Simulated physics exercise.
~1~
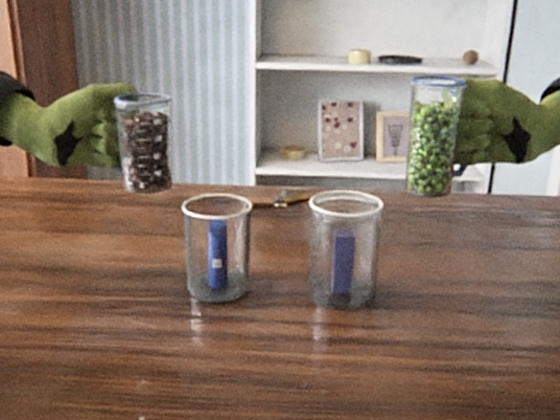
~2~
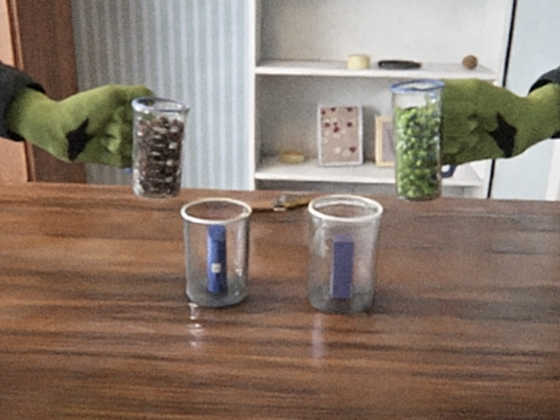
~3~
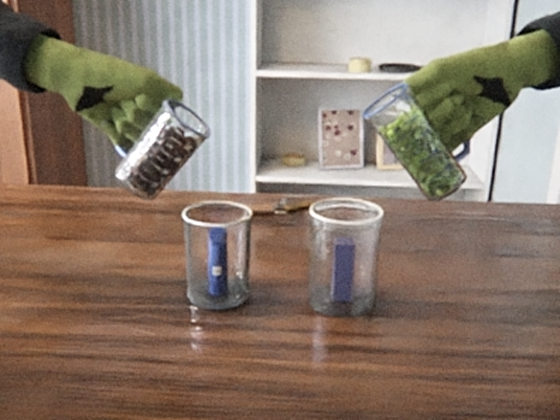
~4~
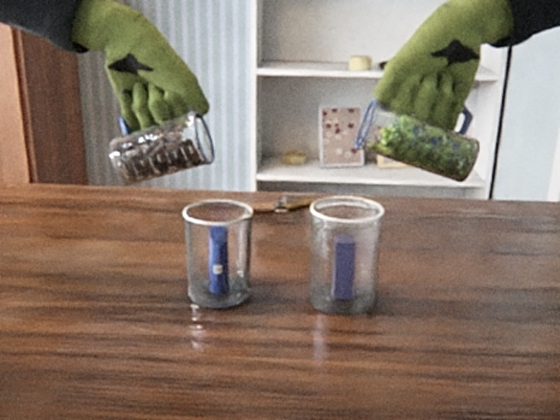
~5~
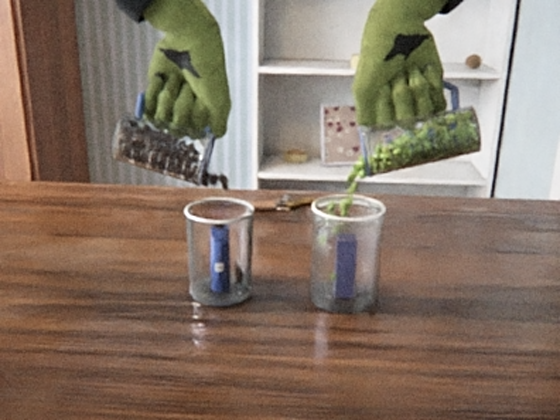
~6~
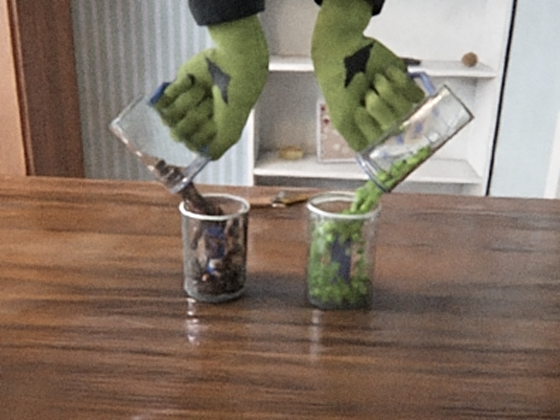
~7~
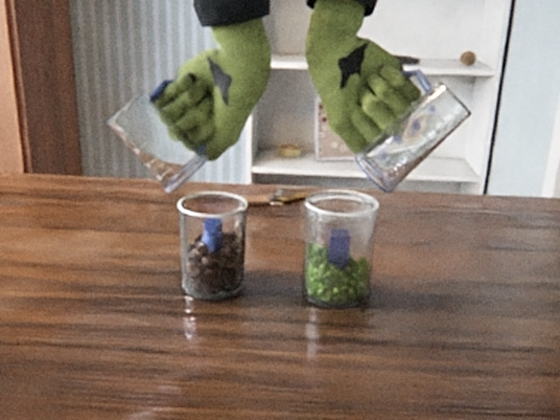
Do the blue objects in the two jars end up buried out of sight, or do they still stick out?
Both blue objects still stick out. The brown bits on the left and the green bits on the right leave their tops showing.
